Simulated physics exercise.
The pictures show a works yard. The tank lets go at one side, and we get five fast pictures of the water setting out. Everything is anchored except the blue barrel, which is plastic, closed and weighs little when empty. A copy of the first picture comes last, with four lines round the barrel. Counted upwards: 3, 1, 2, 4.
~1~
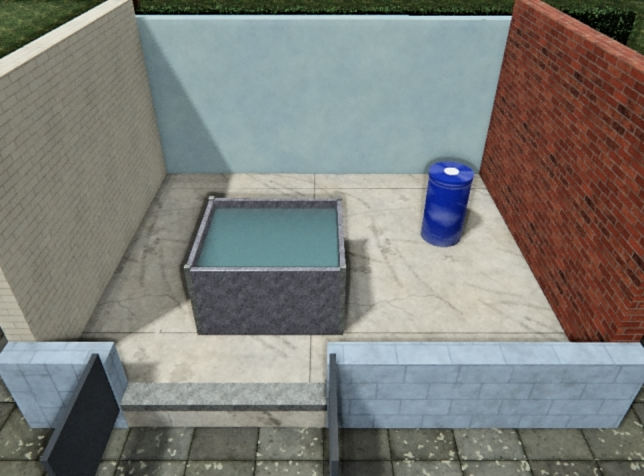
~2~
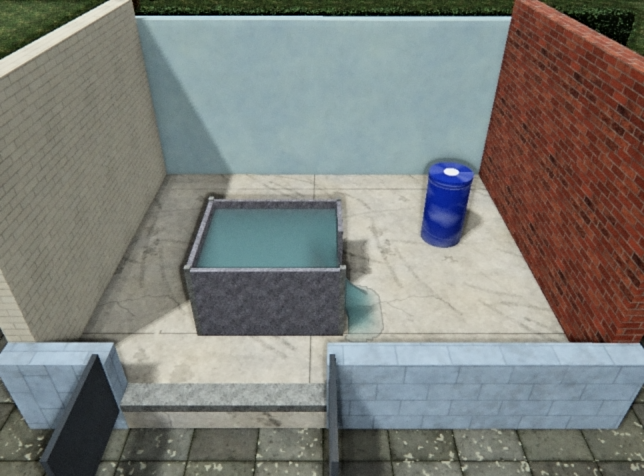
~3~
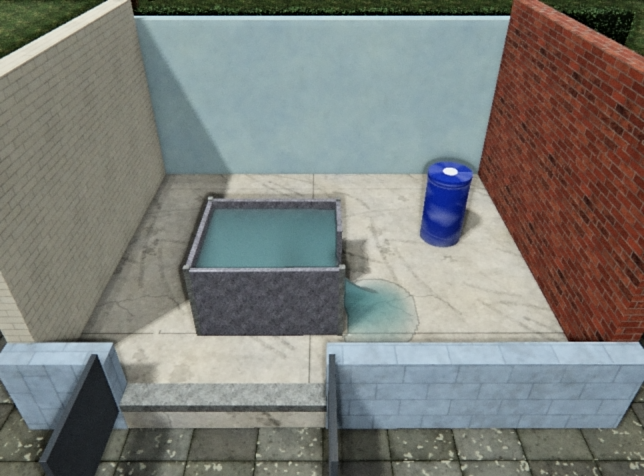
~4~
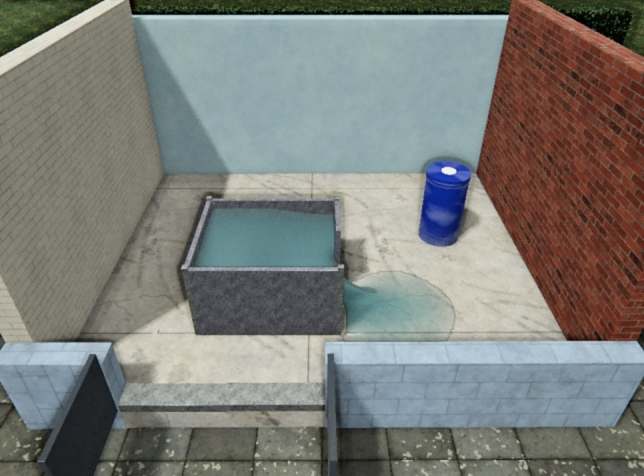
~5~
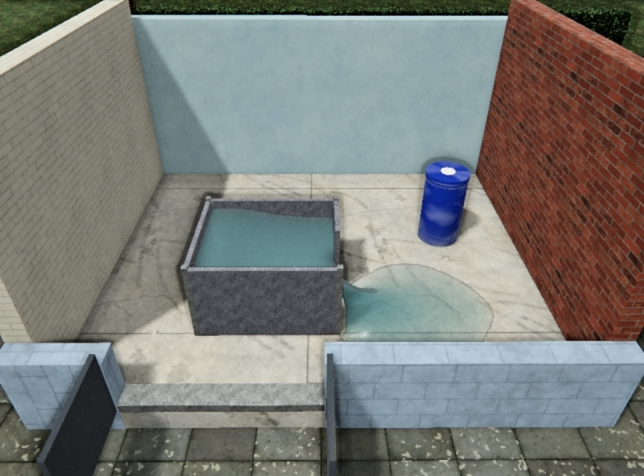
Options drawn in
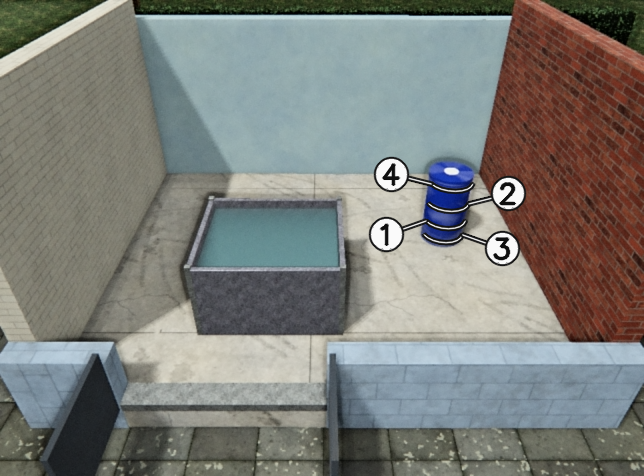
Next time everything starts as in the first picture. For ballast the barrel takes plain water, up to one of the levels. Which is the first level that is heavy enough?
1 is the one.
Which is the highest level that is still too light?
That is level 3.
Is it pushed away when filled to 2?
No, not at all.
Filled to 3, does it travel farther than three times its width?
No, it does not.
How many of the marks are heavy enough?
Three.
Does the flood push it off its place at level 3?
Yes, it does.
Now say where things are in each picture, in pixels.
Lid of the blue barrel at (452, 172); tank full, its middle at (271, 237); open gate at (221, 346).
Water covers 1 % of the ground and is seen nearest the barrel at (359, 289).
Water covers 3 % of the ground and is seen nearest the barrel at (380, 283).
Water covers 6 % of the ground and is seen nearest the barrel at (418, 281).
Lid of the blue barrel at (448, 172); water covers 10 % of the ground and is seen nearest the barrel at (414, 268).
On the marked copy, 1 at (448, 228); 2 at (451, 211); 3 at (446, 242); 4 at (455, 191); from the bottom up 3, 1, 2, 4.
For level 1, it does not move.
For level 2, it does not move.
For level 3, it is pushed about its own width away.
For level 4, it does not move.
